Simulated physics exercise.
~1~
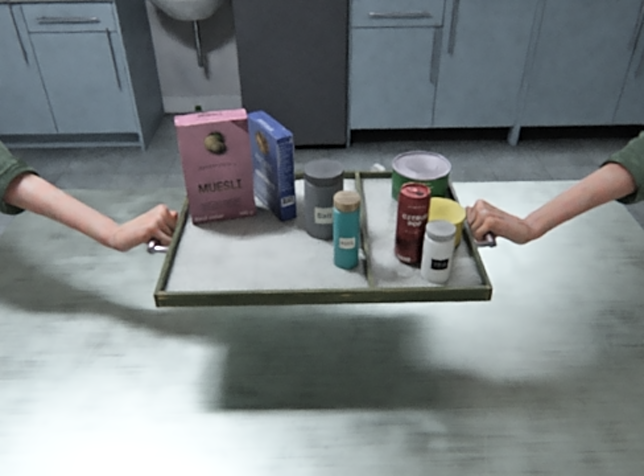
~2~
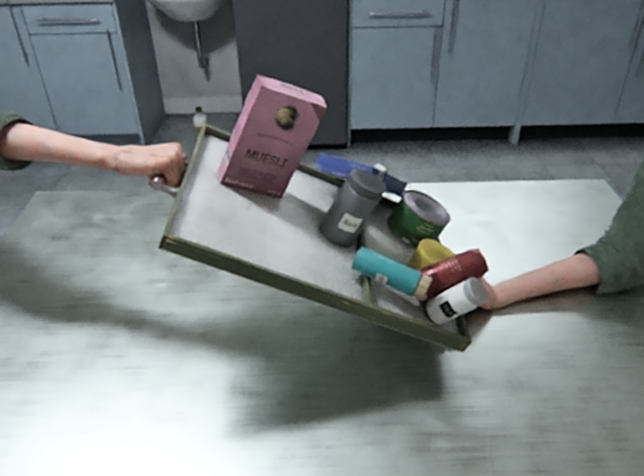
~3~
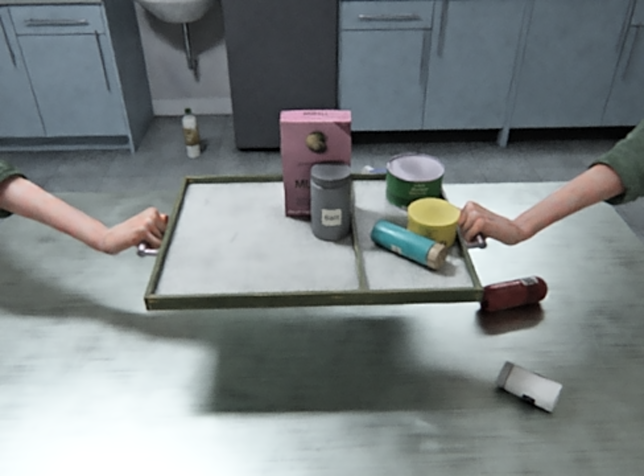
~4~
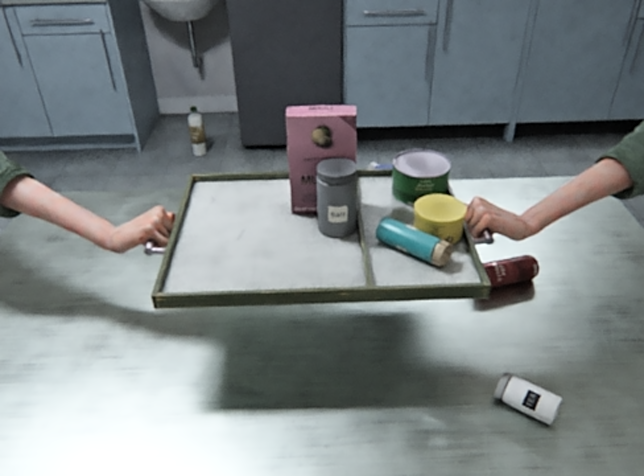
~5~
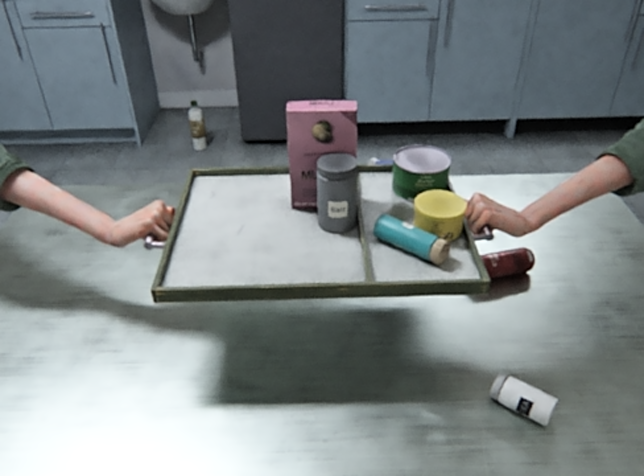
To begin with, two hands hold a tray level above a pale surface, with a pink muesli packet, a blue packet, a grey jar, tubs, shakers and a red can standing on it. The tray then tips steeply down to the right, and the load slides that way as the blue packet, turquoise shaker and red can topple and the white shaker leans. When the tray is level again, the white shaker and red can lie off its right side, and the blue packet is gone from it. The turquoise shaker stays on its side aboard, while the pink packet, shifted well right, stands beside the upright grey jar and both tubs.
